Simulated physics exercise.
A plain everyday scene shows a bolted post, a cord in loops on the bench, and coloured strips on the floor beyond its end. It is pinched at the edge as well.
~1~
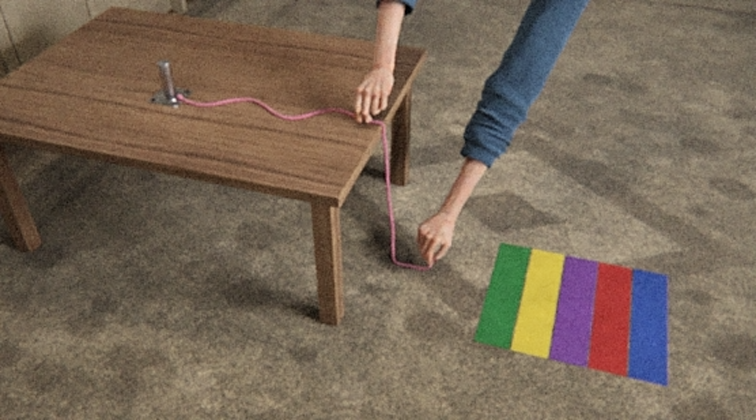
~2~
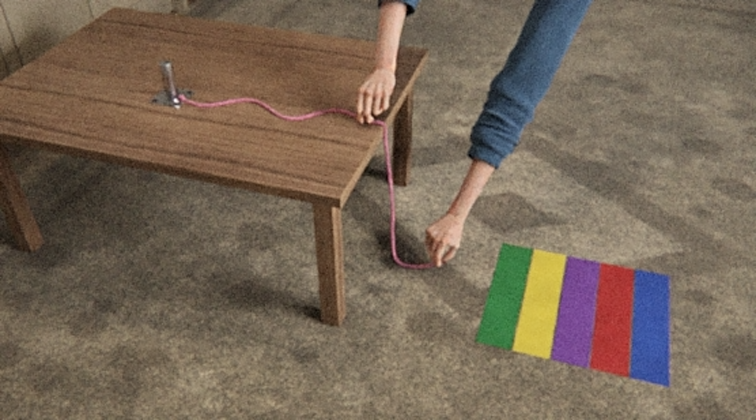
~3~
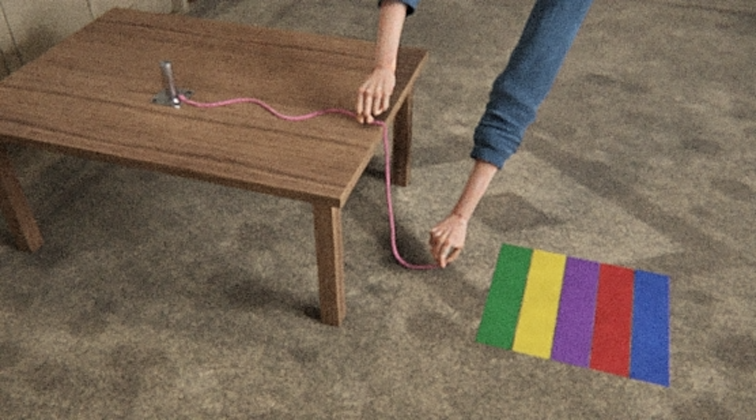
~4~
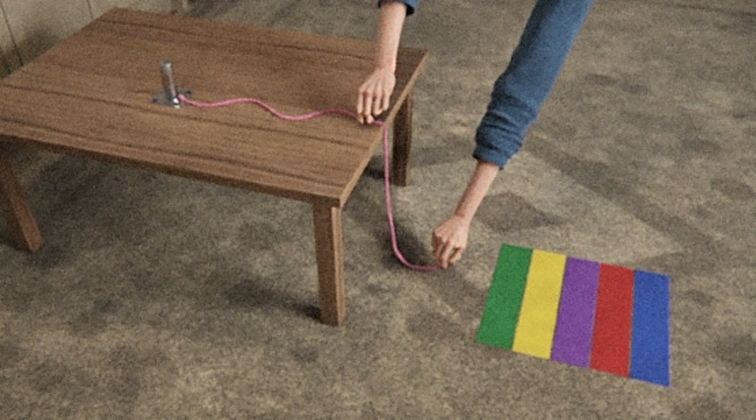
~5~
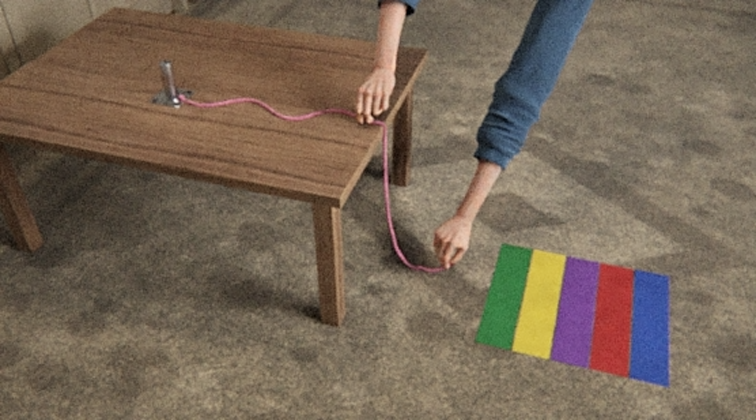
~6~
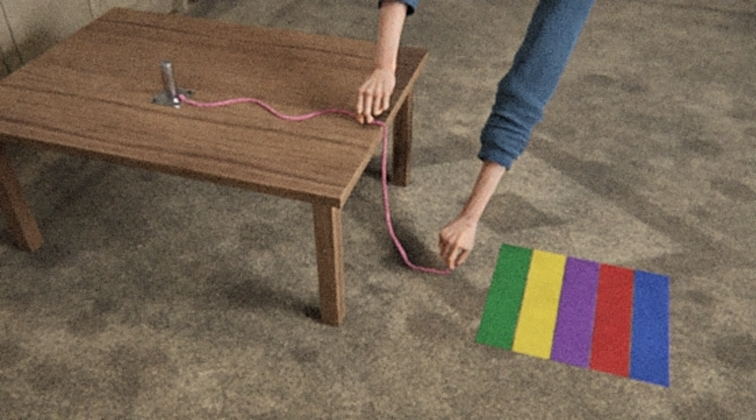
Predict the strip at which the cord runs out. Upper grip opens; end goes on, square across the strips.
I would say the purple strip.
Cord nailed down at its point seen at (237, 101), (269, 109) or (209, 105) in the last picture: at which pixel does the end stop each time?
Taking the tries in turn: (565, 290), (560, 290) and (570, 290).
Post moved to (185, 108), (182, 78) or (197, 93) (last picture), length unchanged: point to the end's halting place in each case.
Around (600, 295), (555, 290) and (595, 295).
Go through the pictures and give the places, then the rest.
The first frame shows end (432, 261); green (497, 325); yellow (533, 334); purple (571, 342); red (609, 351); blue (649, 360).
The second frame shows end (441, 263); cord through (205, 106) (271, 110) (335, 111) (385, 141) (392, 202) (395, 257).
The third frame shows end (444, 264).
The fourth frame shows end (446, 264); cord through (204, 106) (271, 110) (334, 111) (385, 142) (388, 201) (400, 258).
The fifth frame shows end (449, 265).
The sixth frame shows end (453, 266); cord through (204, 105) (271, 110) (335, 111) (384, 141) (386, 201) (405, 257).
Early on, end near (506, 277); over green.
Midway, end near (548, 286); over yellow.
At the end of the slack, end near (574, 291); over purple. The end stops over the purple strip.
